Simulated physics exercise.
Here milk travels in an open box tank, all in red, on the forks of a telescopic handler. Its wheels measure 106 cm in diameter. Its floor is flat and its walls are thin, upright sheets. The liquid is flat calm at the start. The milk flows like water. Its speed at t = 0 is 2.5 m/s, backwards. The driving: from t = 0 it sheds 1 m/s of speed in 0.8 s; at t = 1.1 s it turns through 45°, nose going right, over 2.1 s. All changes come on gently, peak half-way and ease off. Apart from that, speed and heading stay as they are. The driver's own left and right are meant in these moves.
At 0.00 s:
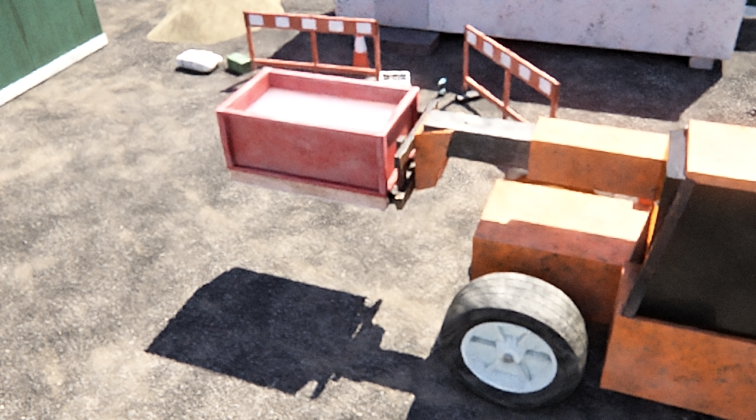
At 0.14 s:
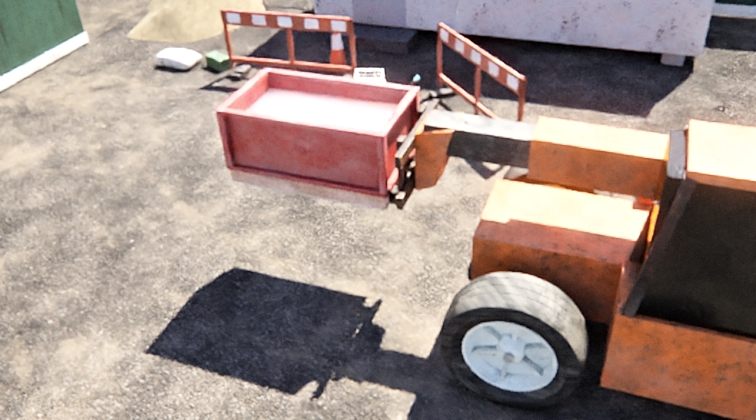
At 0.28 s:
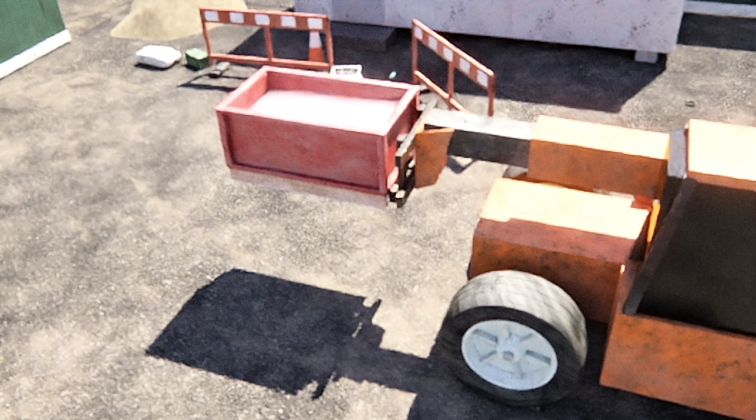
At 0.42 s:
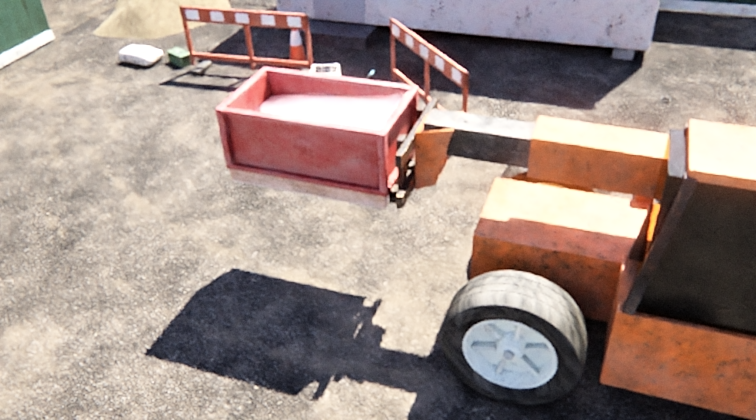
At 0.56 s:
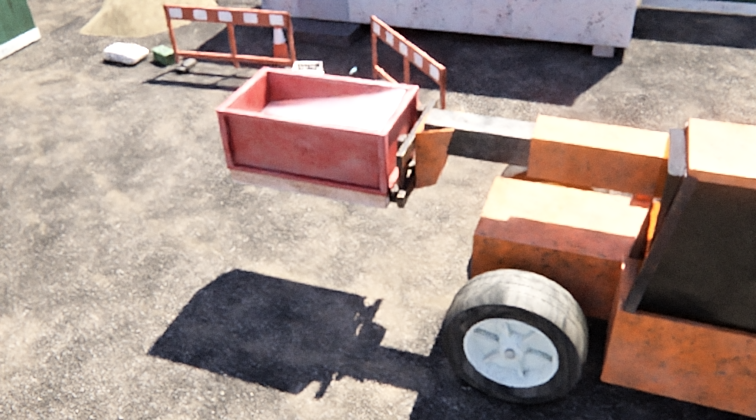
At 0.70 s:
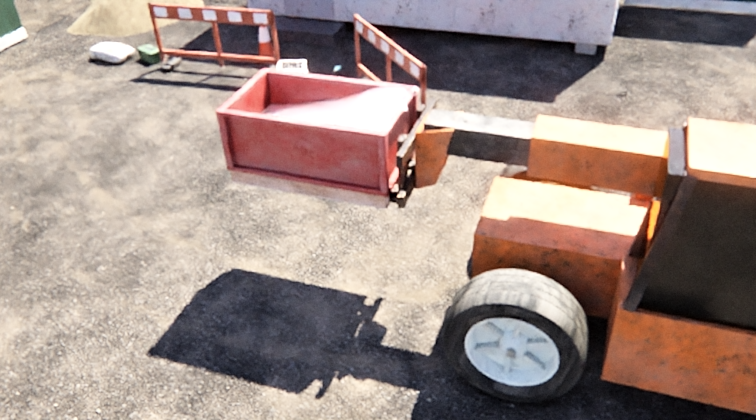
In a sunlit yard with striped barriers, an orange forklift-like machine backed slowly to the right, easing off, while the pale liquid in its open red box rose towards the machine and sank at the far end.
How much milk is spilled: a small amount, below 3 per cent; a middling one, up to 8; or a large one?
A middling spill.
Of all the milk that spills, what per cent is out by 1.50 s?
About 20 per cent.
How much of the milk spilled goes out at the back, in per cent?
Some 20 per cent of it.
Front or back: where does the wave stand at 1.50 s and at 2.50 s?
At the front, then the front.
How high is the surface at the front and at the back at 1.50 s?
About 58 cm in front and 26 cm behind.
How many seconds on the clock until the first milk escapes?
At about 1.0 s.
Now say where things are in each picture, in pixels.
The milk reaches (274, 91) at the front end; no slope yet; the front is on the left, levels are read along the far wall, in the first frame.
The milk reaches (274, 91) at the front end; no slope yet, in the second frame.
The milk reaches (274, 94) at the front end; it reaches (396, 103) at the back end; it is heaped 4° towards the back, in the third frame.
The milk reaches (274, 98) at the front end; it reaches (396, 98) at the back end; it is heaped 8° towards the back, in the fourth frame.
The milk reaches (275, 105) at the front end; it reaches (396, 91) at the back end; it is heaped 14° towards the back, in the fifth frame.
The milk reaches (275, 107) at the front end; it reaches (395, 88) at the back end; it is heaped 16° towards the back, in the sixth frame.
After 1.50 s it stands 26 cm high behind and 58 cm in front; 1 per cent has gone over the back.
After 2.50 s it stands 34 cm high behind and 41 cm in front; 4 per cent has gone over the near side and the back.
After 3.70 s it stands 40 cm high behind and 28 cm in front; 6 per cent has gone over the near side and the far side.
After 6.18 s 6 per cent has gone over the near side and the far side, 20 of 361 litres.
